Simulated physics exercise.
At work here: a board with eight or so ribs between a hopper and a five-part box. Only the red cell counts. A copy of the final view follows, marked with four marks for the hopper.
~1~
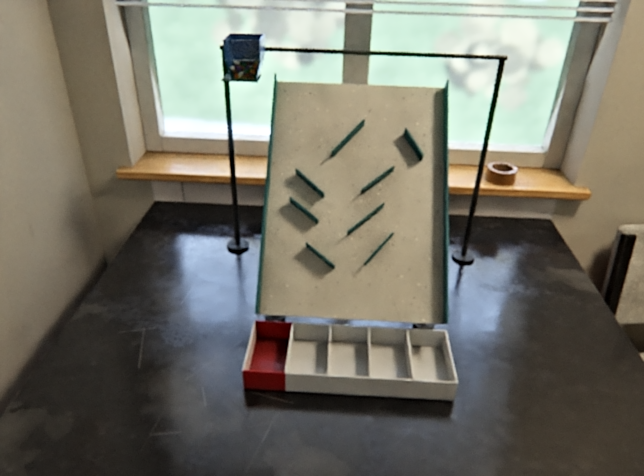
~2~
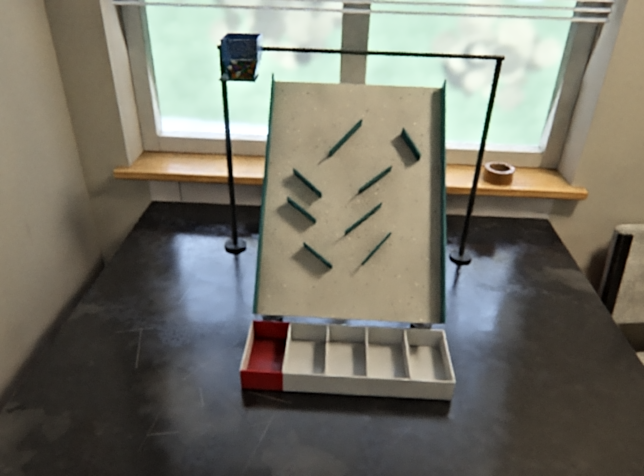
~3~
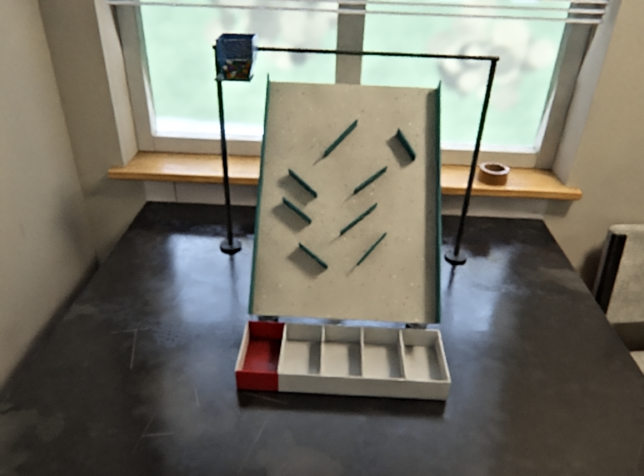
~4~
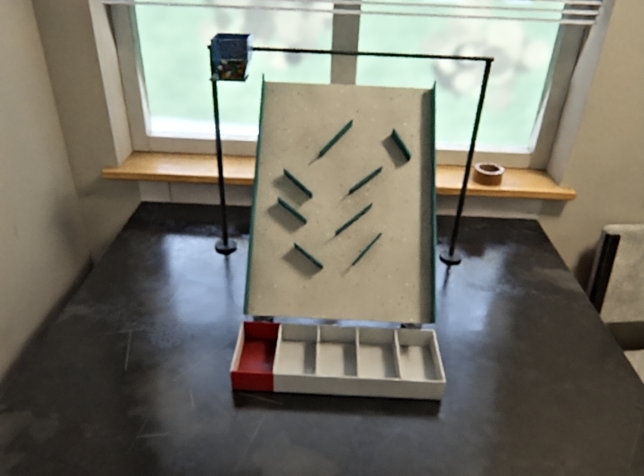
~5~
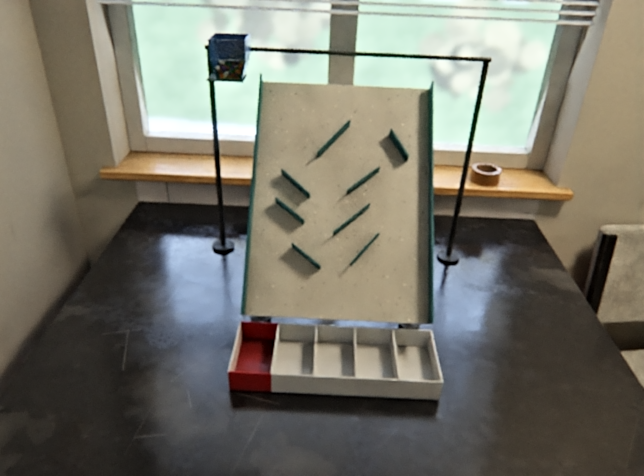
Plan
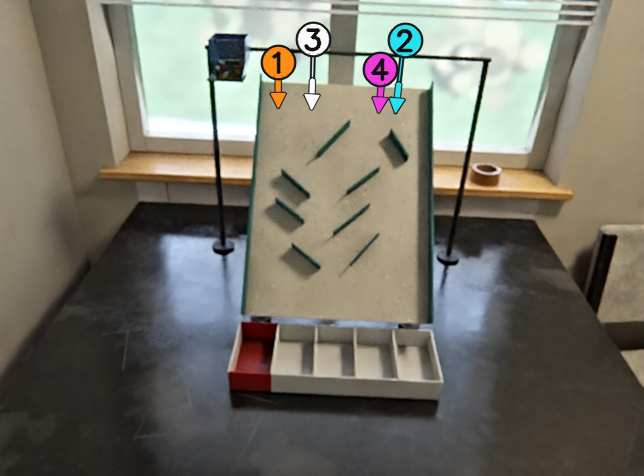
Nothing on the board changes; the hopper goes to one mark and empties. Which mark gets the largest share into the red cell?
Take 1.
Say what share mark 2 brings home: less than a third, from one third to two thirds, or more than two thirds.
Less than a third.
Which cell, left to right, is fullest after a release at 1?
The first from the left.
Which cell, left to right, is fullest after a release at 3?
It is the third one.
On the marked copy, mark 1 meets the board at (278, 102); mark 2 meets the board at (396, 107); mark 3 meets the board at (311, 104); mark 4 meets the board at (379, 107).
For mark 1, about two thirds in the red cell, about a quarter in other cells.
For mark 2, none in the red cell, nearly all in other cells.
For mark 3, a small part in the red cell, nearly all in other cells.
For mark 4, a stray few in the red cell, nearly all in other cells, a stray few held on the board.
